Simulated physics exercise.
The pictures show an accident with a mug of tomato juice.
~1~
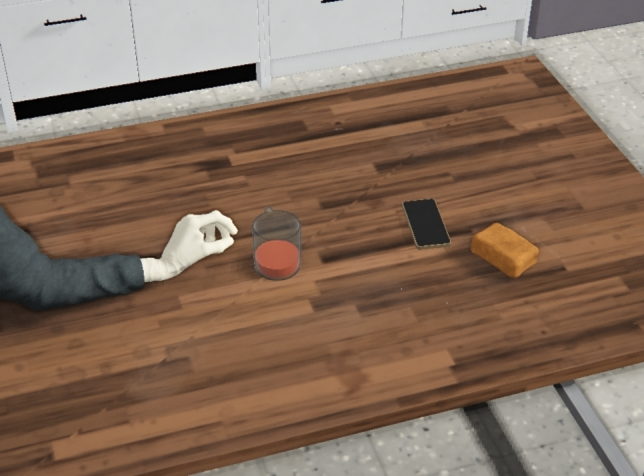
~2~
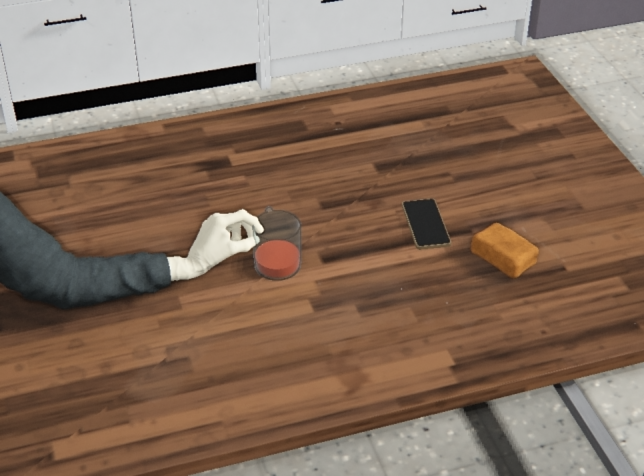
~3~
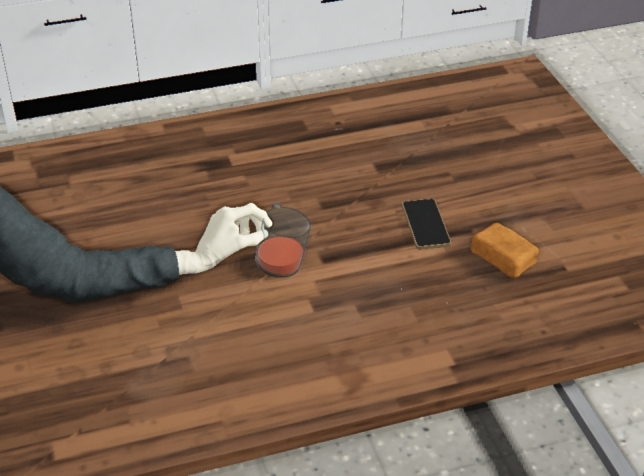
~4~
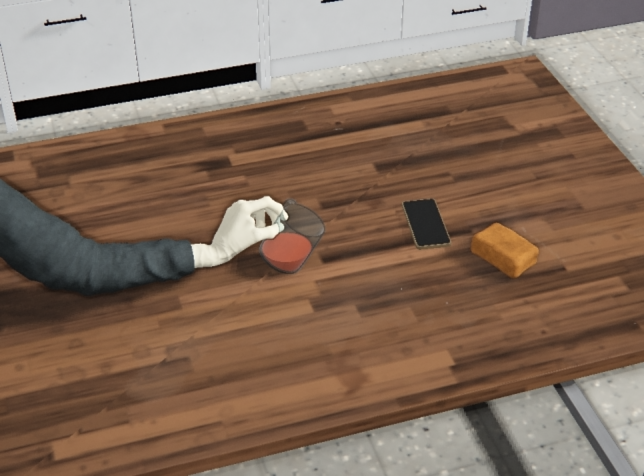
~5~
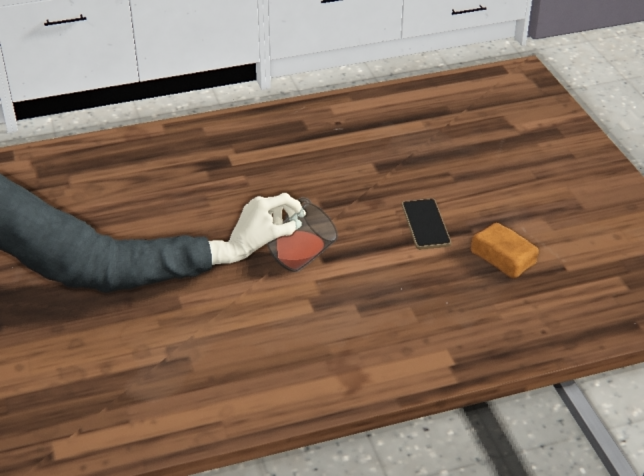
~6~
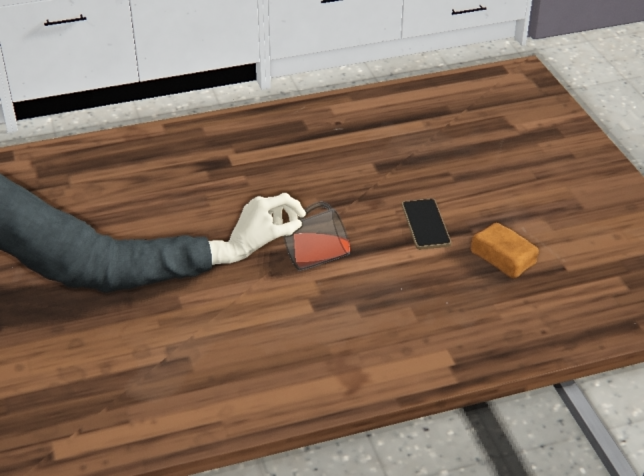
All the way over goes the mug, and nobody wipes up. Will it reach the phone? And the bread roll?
Phone becomes wet, bread roll becomes wet.
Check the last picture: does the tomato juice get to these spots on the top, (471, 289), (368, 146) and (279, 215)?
Spot by spot: Touched, then missed, then missed.
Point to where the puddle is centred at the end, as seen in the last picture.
Its centre lies at roughly (458, 273) in the last picture.
Next, the puddle covers about as much as a plate; the phone is in it; the bread roll is in it.
Finally, the puddle covers about as much as a plate; the phone is in it; the bread roll is in it.
